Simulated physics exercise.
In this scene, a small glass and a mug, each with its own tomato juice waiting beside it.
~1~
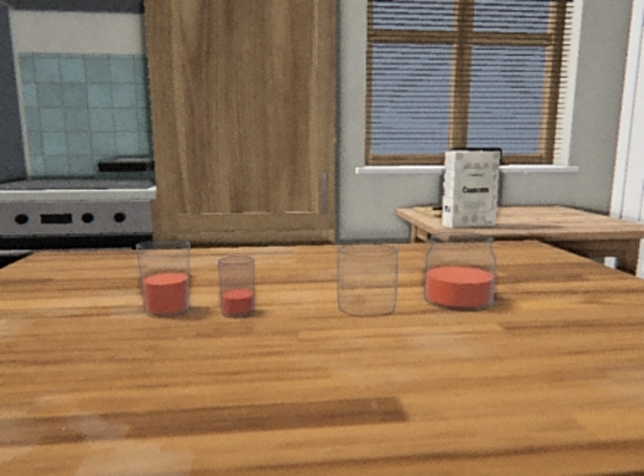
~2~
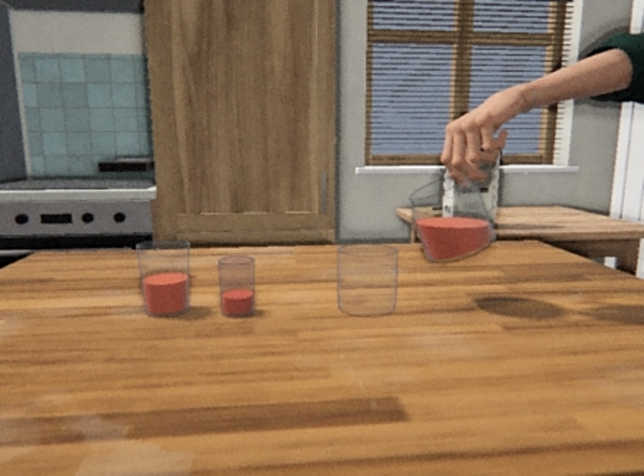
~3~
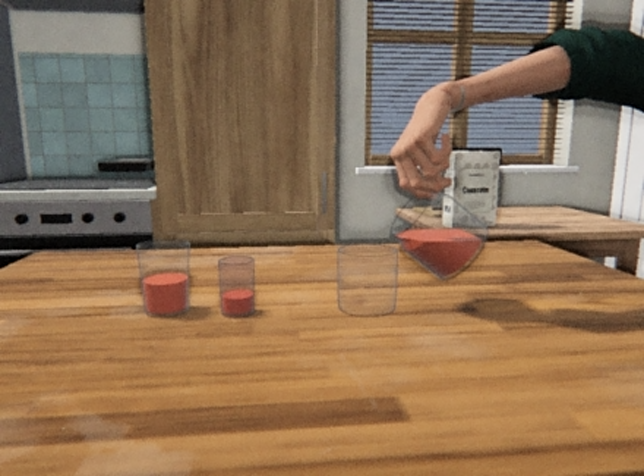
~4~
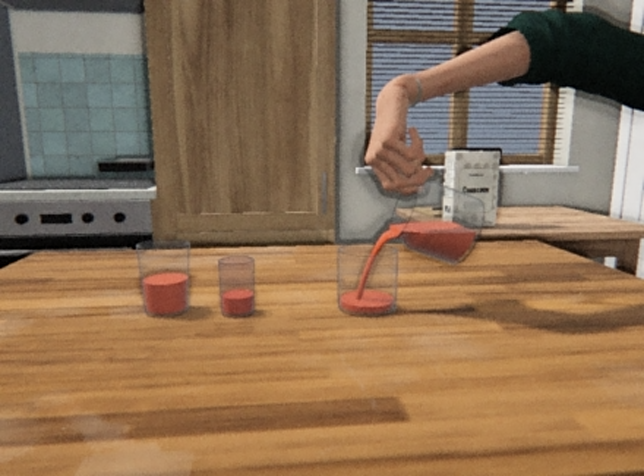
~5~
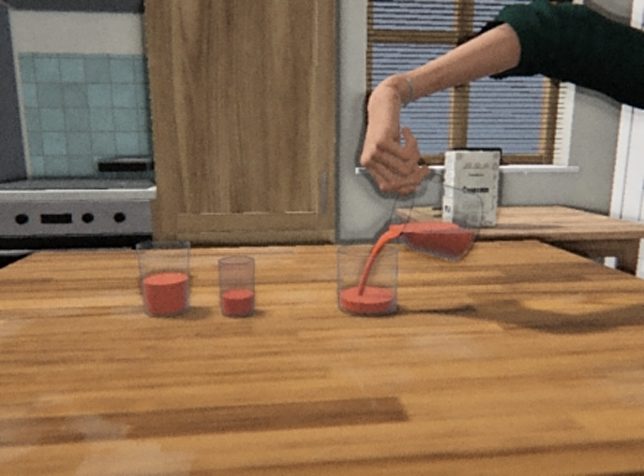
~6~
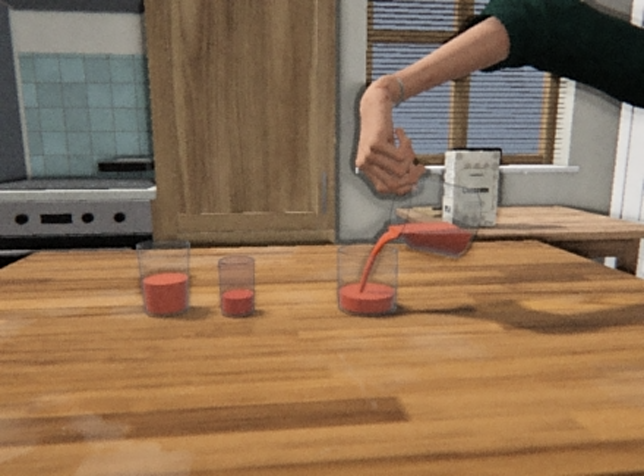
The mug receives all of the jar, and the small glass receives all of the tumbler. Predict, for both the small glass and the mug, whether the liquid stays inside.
Small glass: No, it spills; mug: Yes, it stays inside.
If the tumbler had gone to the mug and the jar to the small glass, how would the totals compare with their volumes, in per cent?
Taking them in order, that works out to 30 and 260 in a hundred.
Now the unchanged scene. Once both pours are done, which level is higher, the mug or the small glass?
Small glass.
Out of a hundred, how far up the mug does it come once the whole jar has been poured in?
About 65%.
Next, the mug is about half full.
After that, the mug is about two thirds full.
Finally, the small glass is full to the brim with a puddle round it; the mug is about two thirds full.
